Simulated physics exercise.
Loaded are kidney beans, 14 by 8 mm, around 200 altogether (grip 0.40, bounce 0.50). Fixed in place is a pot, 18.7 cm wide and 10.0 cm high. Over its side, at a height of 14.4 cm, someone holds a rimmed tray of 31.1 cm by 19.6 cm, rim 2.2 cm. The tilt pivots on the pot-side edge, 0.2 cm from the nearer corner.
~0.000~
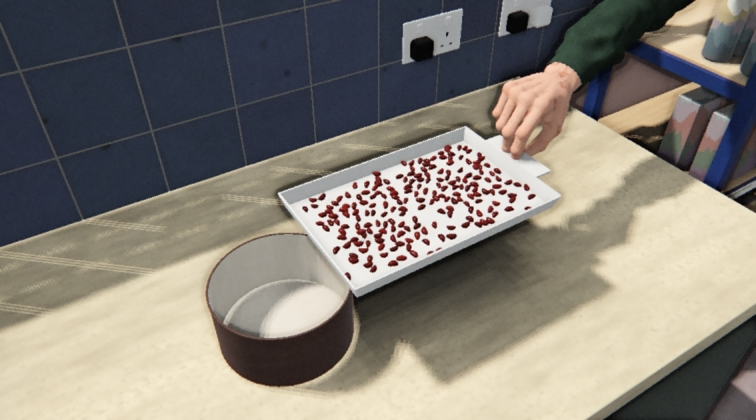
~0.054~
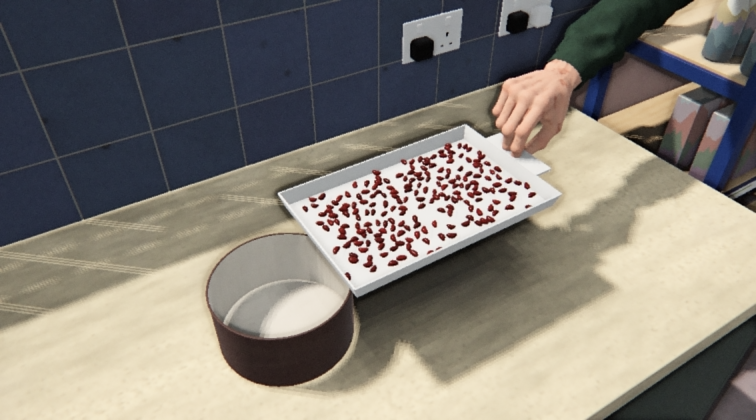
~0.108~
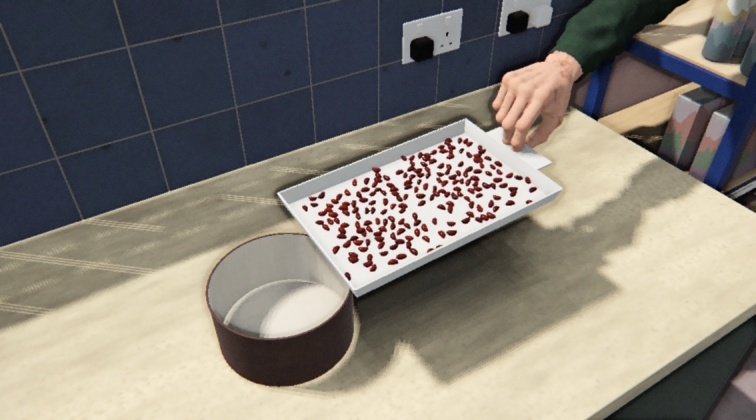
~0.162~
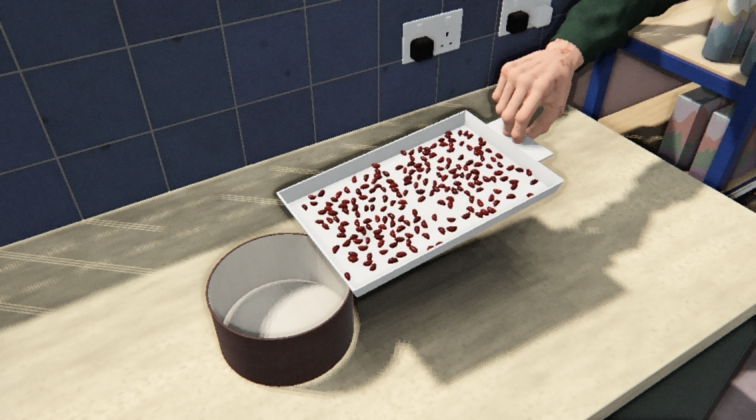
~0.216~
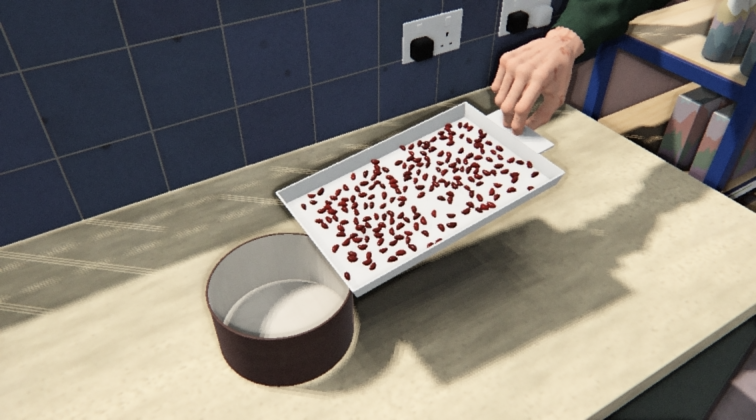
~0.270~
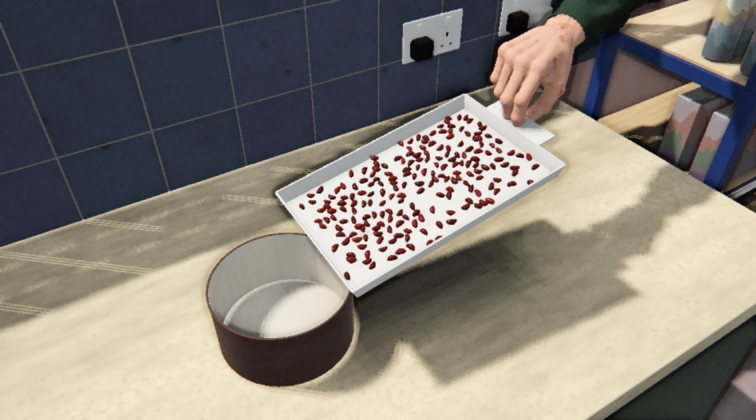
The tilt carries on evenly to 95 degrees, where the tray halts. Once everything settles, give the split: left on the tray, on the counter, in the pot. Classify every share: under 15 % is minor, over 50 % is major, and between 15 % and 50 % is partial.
Tray: Minor, counter: Partial, pot: Major.
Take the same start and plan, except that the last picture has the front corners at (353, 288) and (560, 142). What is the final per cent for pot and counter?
Per cent by place - pot 45, counter 55.
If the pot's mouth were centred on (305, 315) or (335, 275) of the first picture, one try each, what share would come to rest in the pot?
Roughly 85 and 65 percent.
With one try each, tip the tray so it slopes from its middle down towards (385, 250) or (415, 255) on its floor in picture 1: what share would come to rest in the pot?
Near 15 and 0 per cent, in that order.
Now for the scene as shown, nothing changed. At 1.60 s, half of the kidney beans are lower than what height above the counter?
Some 18 cm.
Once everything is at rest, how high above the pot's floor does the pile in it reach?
My guess is around 2.0 centimetres.
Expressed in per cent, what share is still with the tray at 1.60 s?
About 80%.
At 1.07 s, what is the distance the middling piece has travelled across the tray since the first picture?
It has moved some 13 cm from its start.
After 1.07 s, tilt 50 degrees; the tray holds 100 %, the pot 0 %.
After 1.60 s, tilt 76 degrees; the tray holds 80 %, the pot 10 %.
After 2.19 s, tilt 95 degrees; the tray holds 0 %, the pot 75 %.
In the end, at 3.0 s, tray 0 %, counter 25 %, pot 75 %.
